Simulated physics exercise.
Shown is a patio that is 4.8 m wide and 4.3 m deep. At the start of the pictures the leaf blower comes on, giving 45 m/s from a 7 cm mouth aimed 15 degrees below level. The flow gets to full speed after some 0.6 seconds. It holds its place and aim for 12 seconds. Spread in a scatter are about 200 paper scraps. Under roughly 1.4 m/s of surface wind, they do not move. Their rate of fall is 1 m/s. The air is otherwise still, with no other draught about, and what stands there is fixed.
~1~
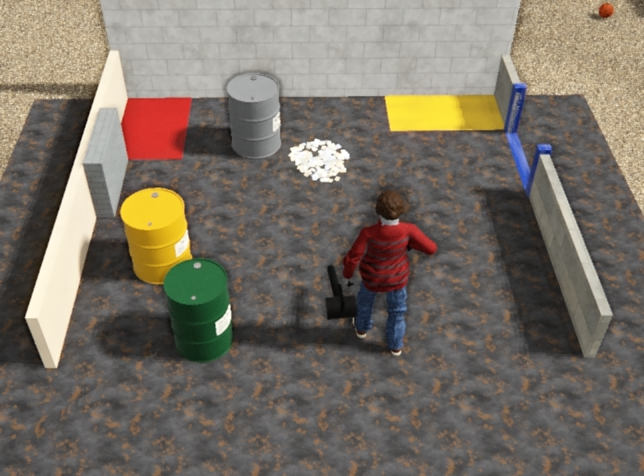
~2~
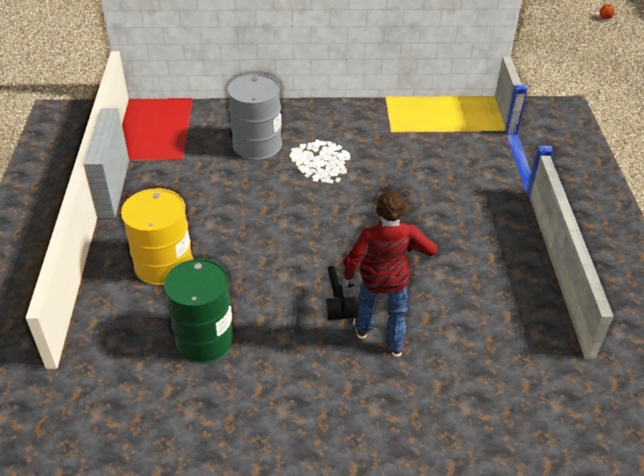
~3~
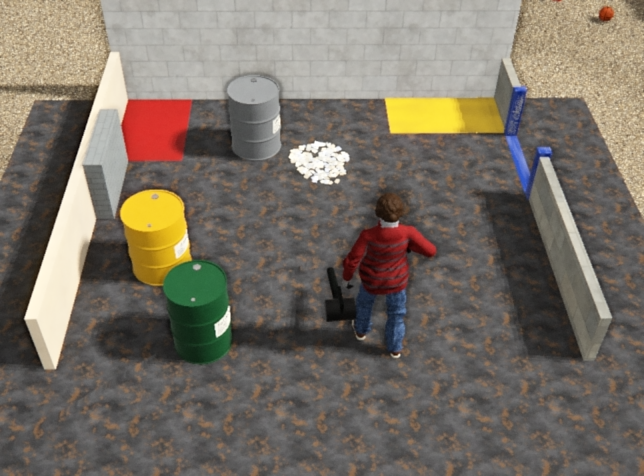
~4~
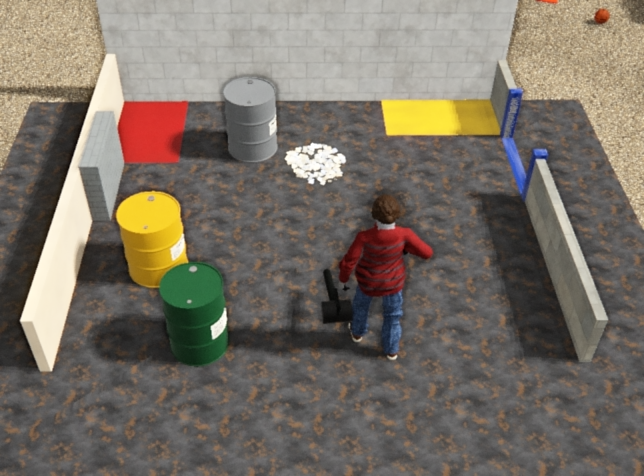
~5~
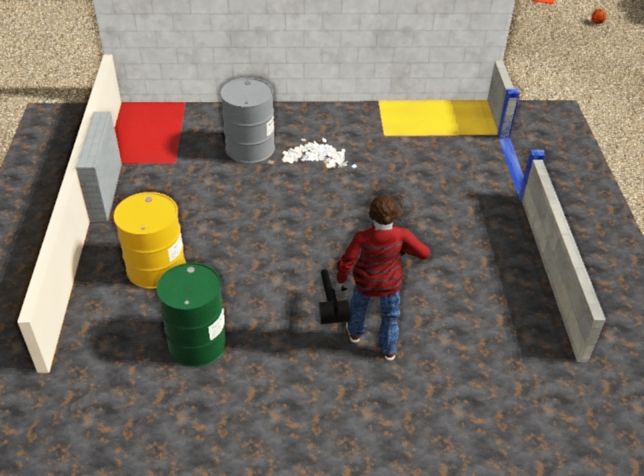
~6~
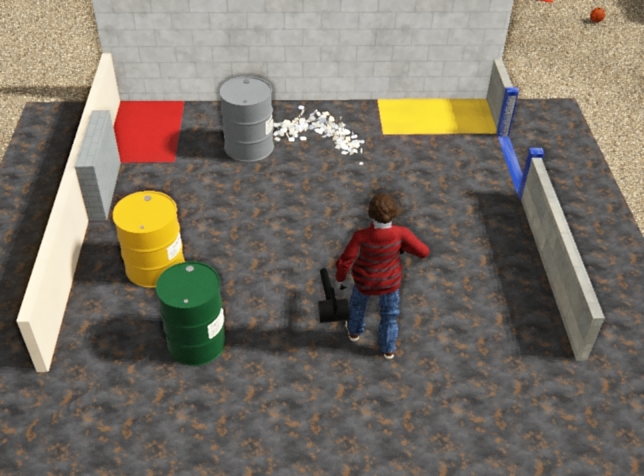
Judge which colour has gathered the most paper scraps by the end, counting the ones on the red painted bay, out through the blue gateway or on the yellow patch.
The yellow one has gathered the most.
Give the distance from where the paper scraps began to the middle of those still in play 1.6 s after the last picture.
My estimate is about 1.6 m.
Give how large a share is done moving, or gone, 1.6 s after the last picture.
Close to 0 % of them.
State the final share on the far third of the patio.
Around 90 per cent.
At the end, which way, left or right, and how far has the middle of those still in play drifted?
Rightward, by about 2.0 m.
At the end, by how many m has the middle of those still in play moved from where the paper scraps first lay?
Roughly 2.4 m.
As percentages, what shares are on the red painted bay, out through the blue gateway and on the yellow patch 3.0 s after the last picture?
I'd say around 20 per cent at red, 0 per cent at blue, 60 per cent at yellow.
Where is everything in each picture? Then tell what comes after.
The middle of the paper scraps is near (320, 158), none has stirred yet and the mouth of the leaf blower is at (331, 268), in the first picture.
The middle of the paper scraps is near (321, 157), none has stirred yet, the red painted bay is centred on (154, 128), the blue gateway is centred on (517, 162) and the yellow patch is centred on (445, 114), in the second picture.
The middle of the paper scraps is near (320, 158), none has stirred yet, the top of a barrel is at (253, 89) and the top of a barrel is at (152, 210), in the third picture.
The middle of the paper scraps is near (317, 160) and about 1 % have left their places, in the fourth picture.
The middle of the paper scraps is near (317, 154), the farthest in sight from the leaf blower is at (325, 141) and about 65 % have left their places, in the fifth picture.
The middle of the paper scraps is near (318, 130), the farthest in sight from the leaf blower is at (302, 113) and all have left their places, in the sixth picture.
Then, 1.6 s after the last picture, 14 % are on the red painted bay, 0 % out through the blue gateway and 50 % on the yellow patch; the middle of those still in play is near (381, 101); 0 % have settled or left.
Then, 3.0 s after the last picture, 18 % are on the red painted bay, 0 % out through the blue gateway and 62 % on the yellow patch; the middle of those still in play is near (428, 99); 29 % have settled or left.
Then, 5.8 s after the last picture, 22 % are on the red painted bay, 0 % out through the blue gateway and 69 % on the yellow patch; the middle of those still in play is near (461, 98); 50 % have settled or left.
Then, 11.1 s after the last picture, at the end, 22 % are on the red painted bay, 0 % out through the blue gateway and 69 % on the yellow patch; the middle of those still in play is near (463, 99).
